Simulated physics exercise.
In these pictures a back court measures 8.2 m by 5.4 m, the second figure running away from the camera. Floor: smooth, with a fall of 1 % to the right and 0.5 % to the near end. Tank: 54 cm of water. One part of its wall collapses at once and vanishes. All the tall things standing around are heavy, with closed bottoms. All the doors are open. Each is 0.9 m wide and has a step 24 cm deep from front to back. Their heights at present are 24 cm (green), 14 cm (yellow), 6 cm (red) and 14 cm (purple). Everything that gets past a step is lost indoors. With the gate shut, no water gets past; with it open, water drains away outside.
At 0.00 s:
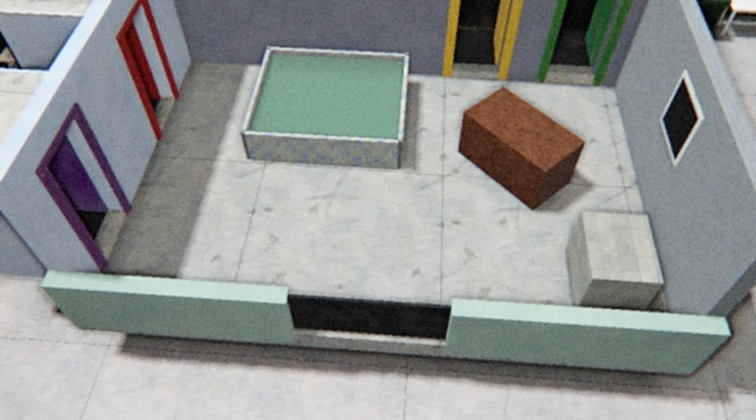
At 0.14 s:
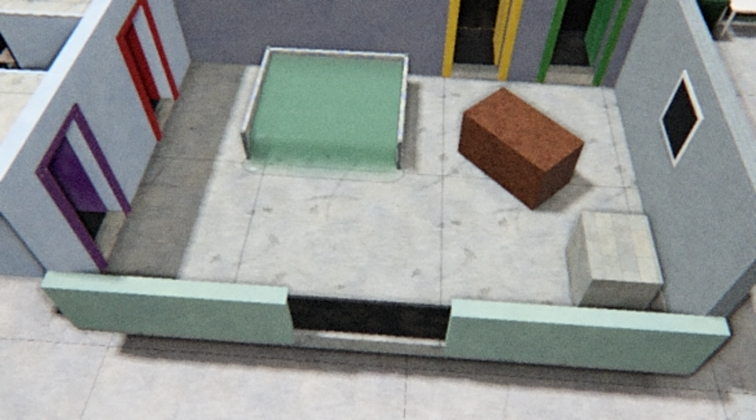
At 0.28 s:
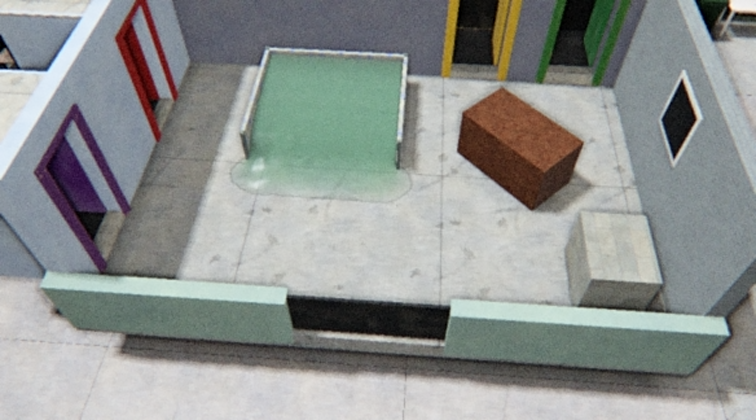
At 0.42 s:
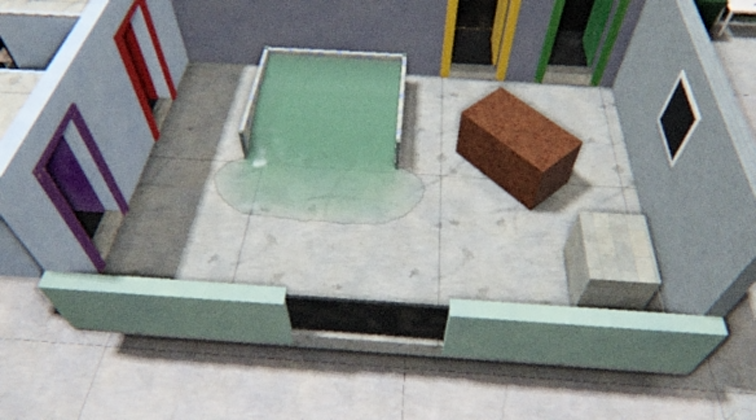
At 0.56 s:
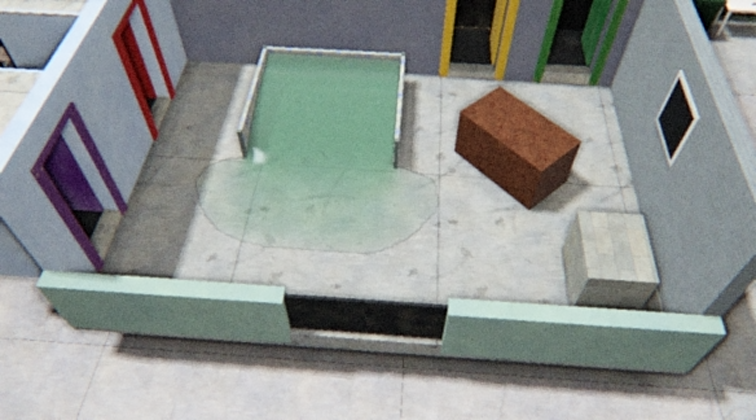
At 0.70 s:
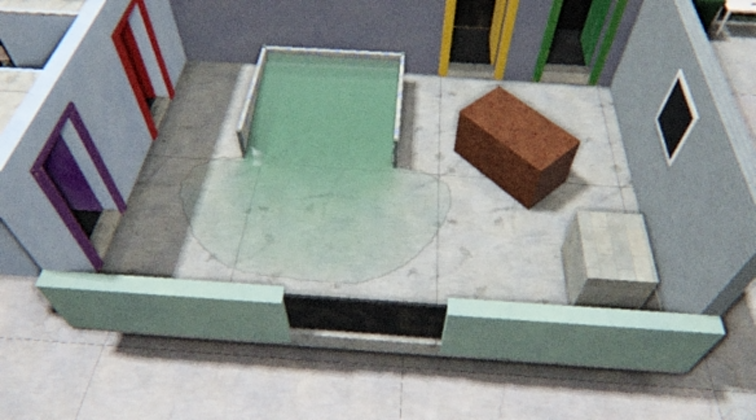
Green water pouring from the open near side of a raised tank and spreading across the pale floor of a walled court.
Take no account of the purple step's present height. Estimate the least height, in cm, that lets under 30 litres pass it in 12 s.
I would say 13.5 cm.
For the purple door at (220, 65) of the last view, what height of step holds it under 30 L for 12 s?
Minimum: Close to 10.5 cm.
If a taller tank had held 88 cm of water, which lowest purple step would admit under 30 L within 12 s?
Roughly 26 cm high.
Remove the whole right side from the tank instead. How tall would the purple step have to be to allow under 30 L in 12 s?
Then something near 7.0 cm.
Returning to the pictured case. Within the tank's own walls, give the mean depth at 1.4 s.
About 30 cm.
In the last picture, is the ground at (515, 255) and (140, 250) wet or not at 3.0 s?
Note: Point one reached; point two reached.
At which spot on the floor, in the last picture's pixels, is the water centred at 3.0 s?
The water is centred near (321, 225).
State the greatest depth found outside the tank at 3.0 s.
Roughly 34 cm.
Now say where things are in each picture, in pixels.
The first picture shows still water, 54 cm deep, in the tank at (330, 95); the purple door at (92, 198) is dry.
In the second picture, water pours out at (323, 155) and has run 0.3 m, to (251, 169); about 7 cm deep outside, 54 cm at the back.
In the third picture, the front is at (249, 188), 0.7 m from the gap at (322, 156); 1.6 m2 of floor is wet, 54 cm left at the back.
In the fourth picture, the gap is at (321, 156), the front 1.2 m out at (282, 214); the back of the tank holds 54 cm.
In the fifth picture, water pours out at (320, 156) and has run 1.7 m, to (255, 240); about 7 cm deep outside, 54 cm at the back.
In the sixth picture, the gap is at (319, 156), the front 2.2 m out at (280, 272); the back of the tank holds 46 cm; the purple door at (87, 197), 3.5 m from the gap, is still 1.2 m from the nearest water.
After 1.4 s water covers 35 % of the floor, deepest (35 cm) near (288, 317); it has not reached the purple door.
After 3.0 s water covers 45 % of the floor, deepest (34 cm) near (86, 302); 19 cm at the purple door, 2 litres in over its 14 cm step.
After 12.0 s water covers 95 % of the floor, deepest (12 cm) near (652, 344); 5 cm at the purple door, 27 litres in over its 14 cm step.
At the purple door as built, the water arrived by 1.9 s and peaked near 20 cm at 3.6 s.
With a step of 11 cm, 55 litres would have come in within the 12 s; with 15 cm, 21 litres. So under 30 litres takes about 13.5 cm.
